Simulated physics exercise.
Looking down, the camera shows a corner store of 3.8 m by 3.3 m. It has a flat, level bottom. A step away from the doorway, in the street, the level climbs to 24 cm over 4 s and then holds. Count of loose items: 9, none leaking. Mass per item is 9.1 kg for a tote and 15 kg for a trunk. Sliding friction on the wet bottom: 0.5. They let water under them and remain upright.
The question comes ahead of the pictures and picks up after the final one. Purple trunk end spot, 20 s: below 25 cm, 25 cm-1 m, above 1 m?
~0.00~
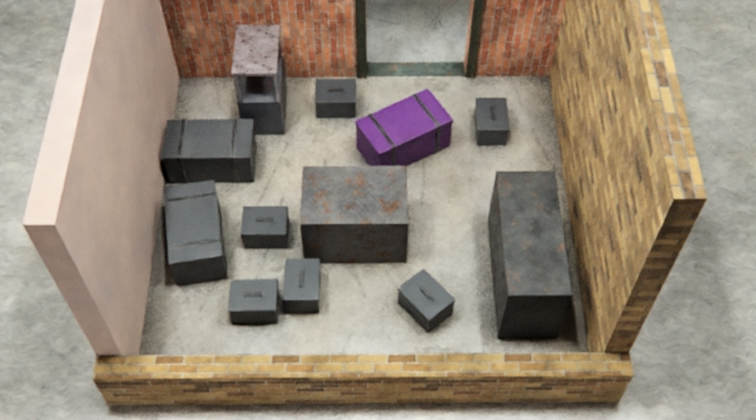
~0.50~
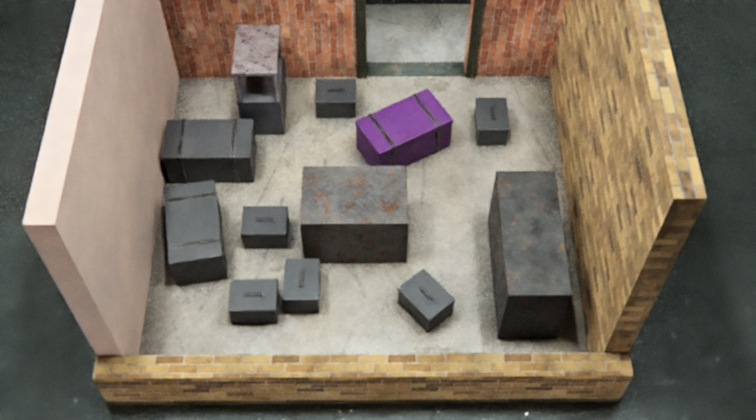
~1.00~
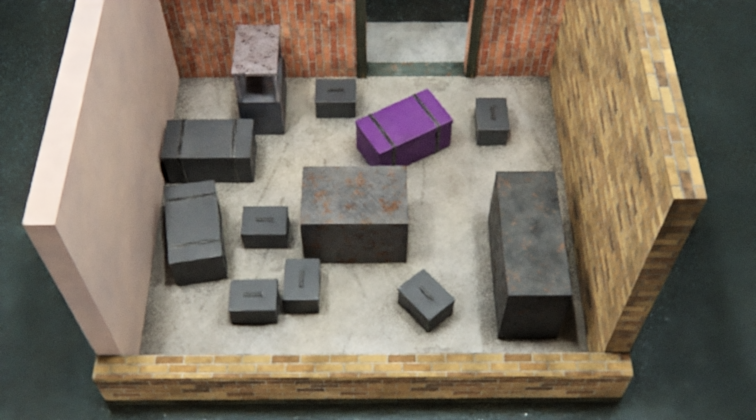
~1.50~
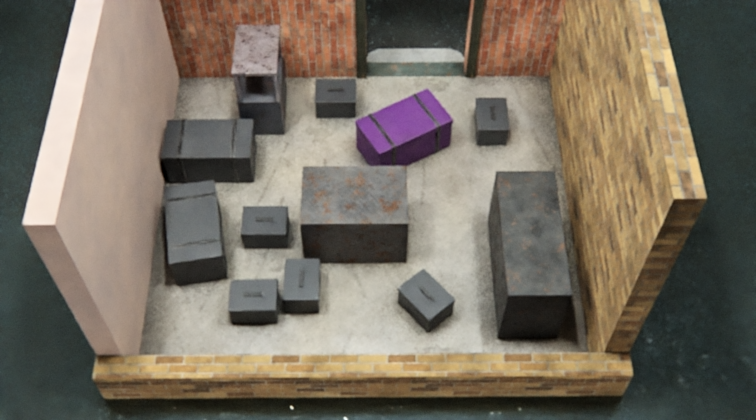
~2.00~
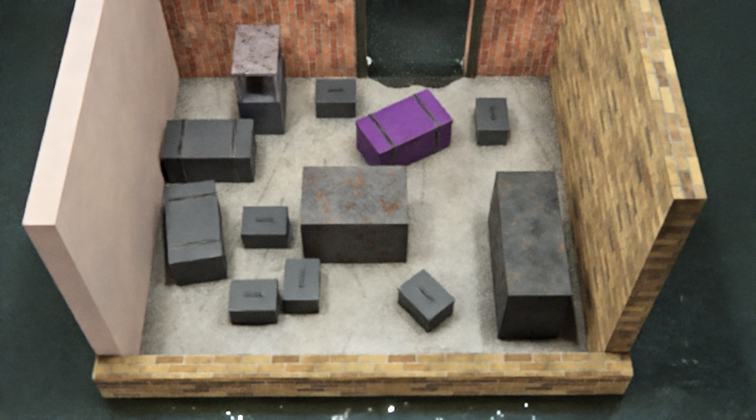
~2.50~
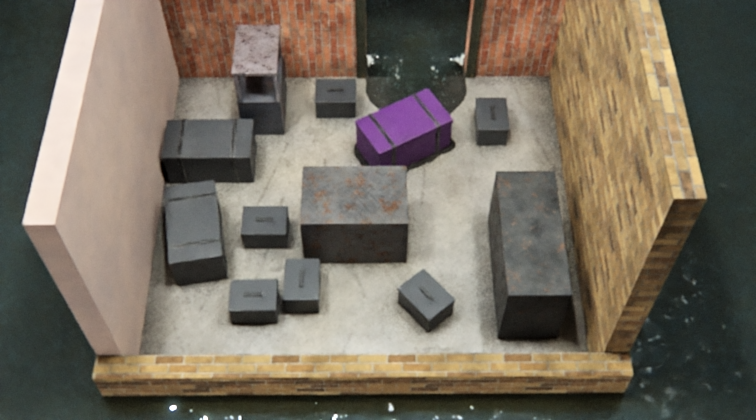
Above 1 m.
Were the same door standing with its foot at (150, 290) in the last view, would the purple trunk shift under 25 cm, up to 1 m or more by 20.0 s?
Observation: Purple trunk large displacement.
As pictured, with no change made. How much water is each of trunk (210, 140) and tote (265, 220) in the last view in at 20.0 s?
Depth approx. 24 cm / 22 cm.
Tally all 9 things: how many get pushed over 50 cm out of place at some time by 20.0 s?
Count: 8.
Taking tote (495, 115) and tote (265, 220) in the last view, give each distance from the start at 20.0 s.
20 cm and 100 cm respectively.
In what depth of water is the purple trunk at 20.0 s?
I'd put it at about 20 cm.
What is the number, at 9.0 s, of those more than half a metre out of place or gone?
Result: 3.
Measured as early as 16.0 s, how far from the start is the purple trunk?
Roughly 200 centimetres by that point.
After 4.0 s the purple trunk is near (412, 160), 0.5 m from its start, aground; 0 afloat.
After 9.0 s the purple trunk is near (334, 301), 2.0 m from its start, afloat; 5 afloat.
After 16.0 s the purple trunk is near (273, 268), 2.0 m from its start, afloat; 9 afloat.
After 20.0 s the purple trunk is near (202, 173), 1.9 m from its start, afloat; 9 afloat.
